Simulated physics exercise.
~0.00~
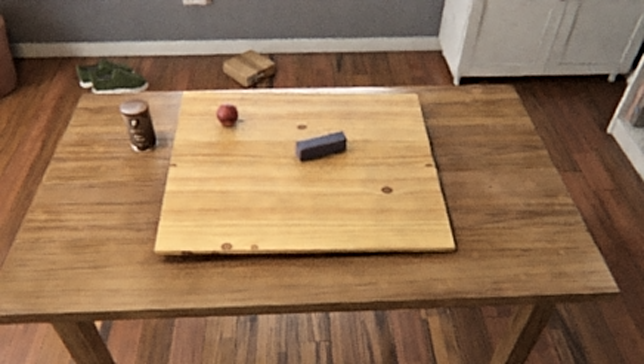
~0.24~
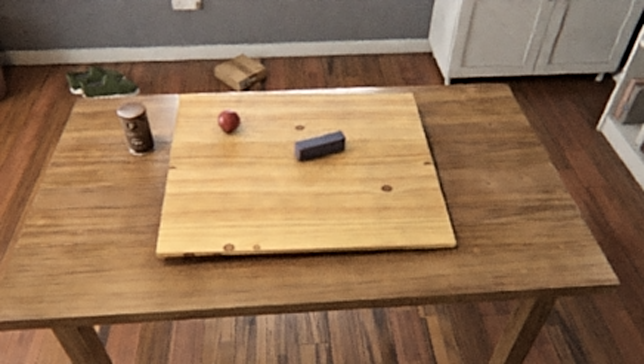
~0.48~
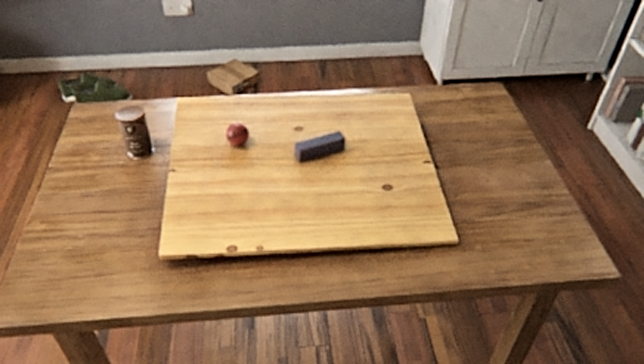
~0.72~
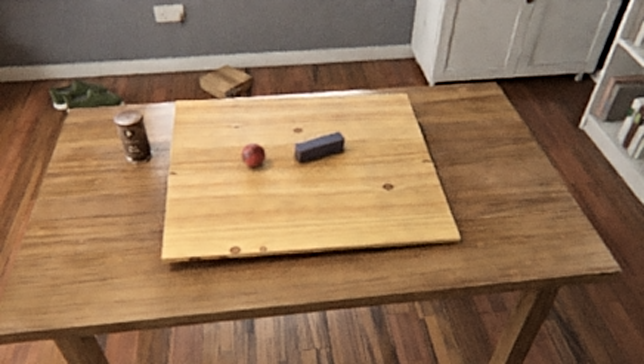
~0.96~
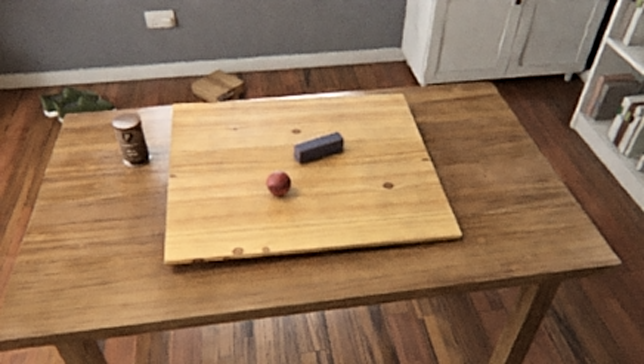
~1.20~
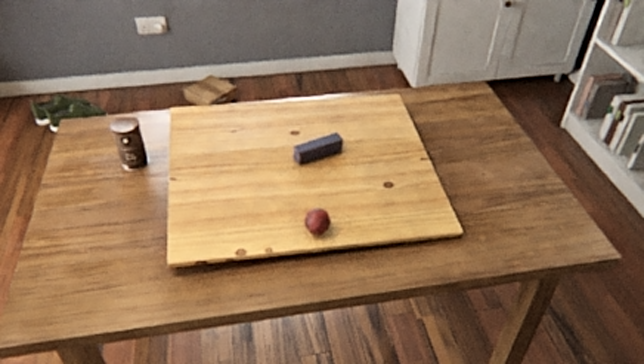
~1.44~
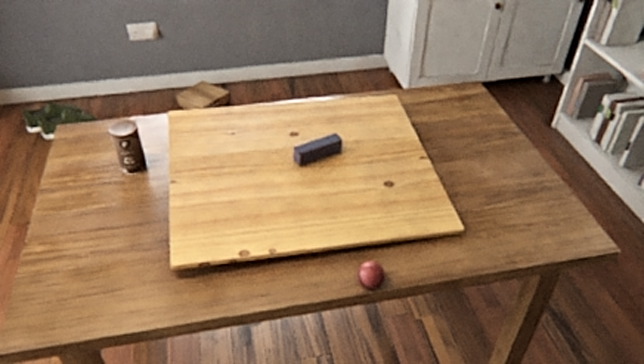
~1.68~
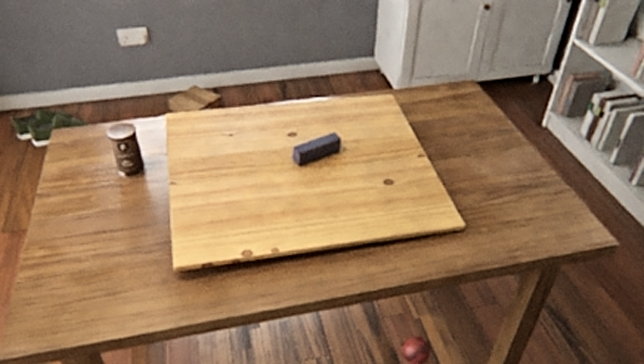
A small red ball sits near the far left part of a pale wooden board lying on a brown wooden table, seen from above in a room with a grey wall, as the view drifts slightly sideways. A dark block rests on the board, and a brown tin stands on the table to the left. The ball rolls toward the viewer and to the right, passing left of the block and crossing the open wood. It leaves the board over its near edge, then drops off the front of the table toward the floor, while the tin and block stay put.
